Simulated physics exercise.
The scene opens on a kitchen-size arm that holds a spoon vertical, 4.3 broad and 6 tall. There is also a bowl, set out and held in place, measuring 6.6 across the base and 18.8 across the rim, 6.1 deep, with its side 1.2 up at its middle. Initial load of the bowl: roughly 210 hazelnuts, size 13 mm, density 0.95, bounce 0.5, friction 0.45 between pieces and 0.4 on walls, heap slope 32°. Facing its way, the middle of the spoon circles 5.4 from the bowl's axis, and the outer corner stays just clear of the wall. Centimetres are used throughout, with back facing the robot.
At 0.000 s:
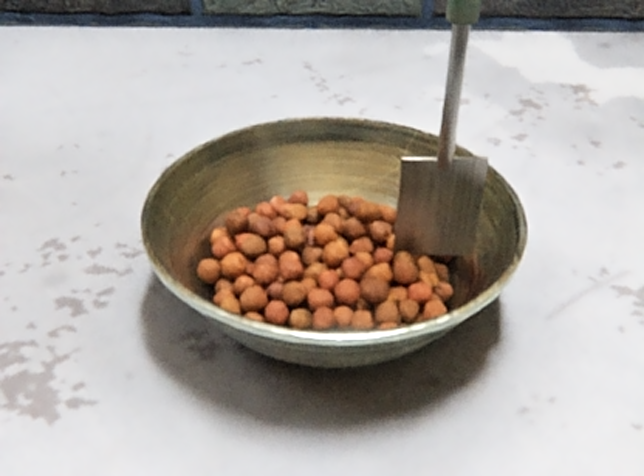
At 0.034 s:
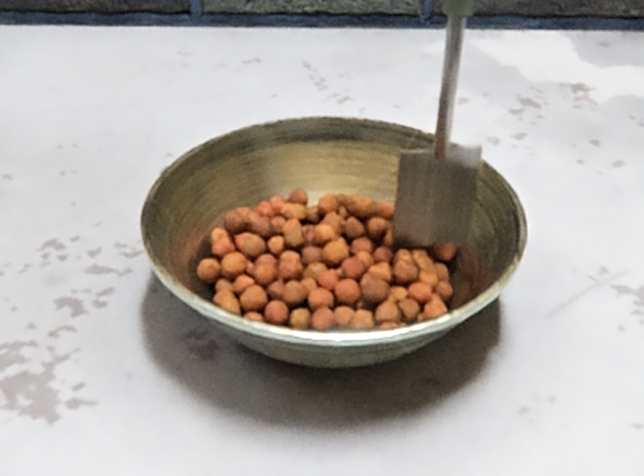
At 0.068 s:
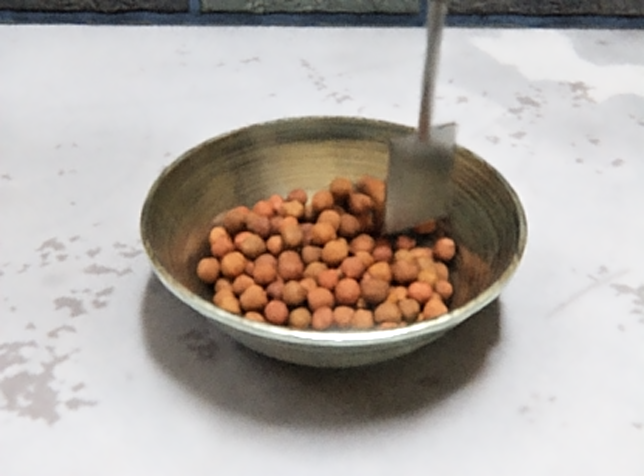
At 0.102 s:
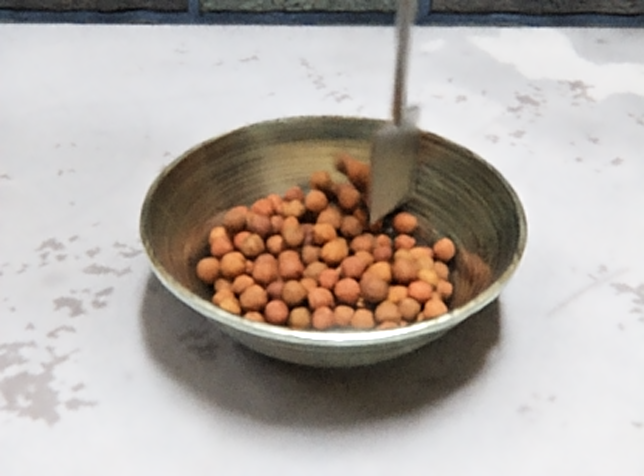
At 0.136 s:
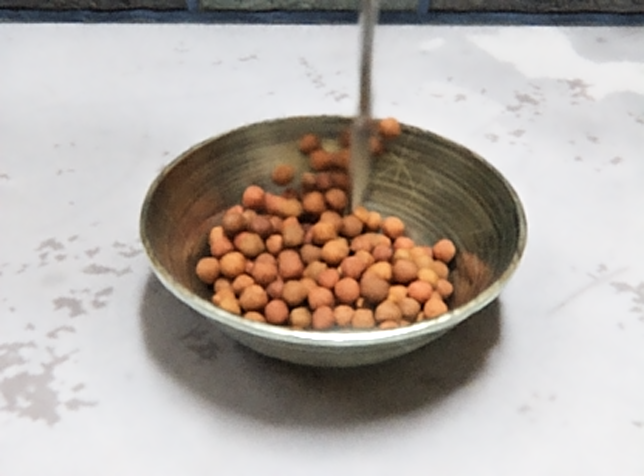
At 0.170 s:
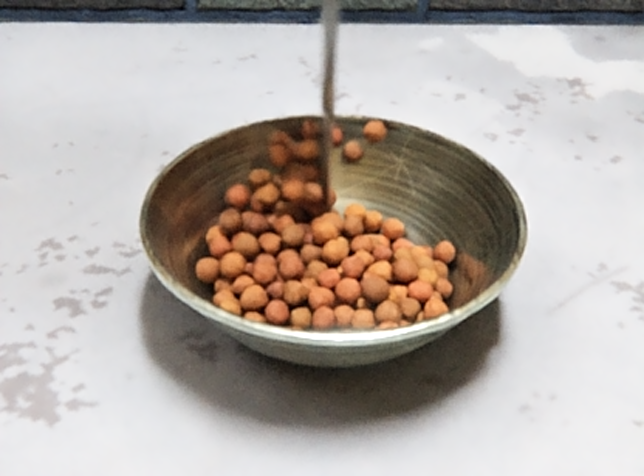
A metal bowl holds brown nuts while an upright spoon sweeps left, pushing some up the back.
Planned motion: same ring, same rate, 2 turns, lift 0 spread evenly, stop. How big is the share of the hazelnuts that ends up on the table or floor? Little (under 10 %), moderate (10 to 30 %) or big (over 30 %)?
Moderate.
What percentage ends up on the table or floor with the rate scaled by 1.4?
Some 30 in a hundred.
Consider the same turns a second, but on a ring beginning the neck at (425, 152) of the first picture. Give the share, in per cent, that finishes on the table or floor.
Roughly 20 per cent.
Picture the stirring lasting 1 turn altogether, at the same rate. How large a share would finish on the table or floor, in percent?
Close to 10 in a hundred.
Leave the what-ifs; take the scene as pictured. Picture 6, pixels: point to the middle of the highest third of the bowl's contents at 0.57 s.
The upper third is centred close to (426, 244).
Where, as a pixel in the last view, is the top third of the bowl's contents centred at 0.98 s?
The centre lies near (299, 308) in the last picture.
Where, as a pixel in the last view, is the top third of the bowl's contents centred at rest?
Estimated centre: (375, 222).
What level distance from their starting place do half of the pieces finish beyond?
Near 5 cm.
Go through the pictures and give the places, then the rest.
Spoon neck at (448, 131), 0° round; upper third of the load around (329, 259), from x 210 to 445, top at y 200; 210 in the bowl, in the first frame.
Spoon neck at (445, 122), 9° round; upper third of the load around (328, 257), from x 210 to 445, top at y 200, in the second frame.
Spoon neck at (427, 104), 29° round; upper third of the load around (337, 249), from x 210 to 445, top at y 175, in the third frame.
Spoon neck at (399, 90), 50° round; upper third of the load around (335, 247), from x 210 to 445, top at y 145, in the fourth frame.
Spoon neck at (365, 81), 71° round; upper third of the load around (328, 247), from x 210 to 445, top at y 130, in the fifth frame.
Spoon neck at (329, 78), 92° round; upper third of the load around (311, 245), from x 210 to 445, top at y 130; 210 in the bowl, in the sixth frame.
After 0.57 s, 338° round, highest piece 8 above the table; 195 in the bowl, 9 on the table or floor, 6 in flight or on the tool.
After 0.98 s, 225° round, highest piece 8 above the table; 178 in the bowl, 28 on the table or floor, 4 in flight or on the tool.
After 1.38 s, 0° round, highest piece 6 above the table; 172 in the bowl, 38 on the table or floor.
After 2.08 s, 0° round, highest piece 6 above the table; 172 in the bowl, 38 on the table or floor.
At rest, 172 in the bowl, 38 on the table or floor. That is 18 % on the table or floor.
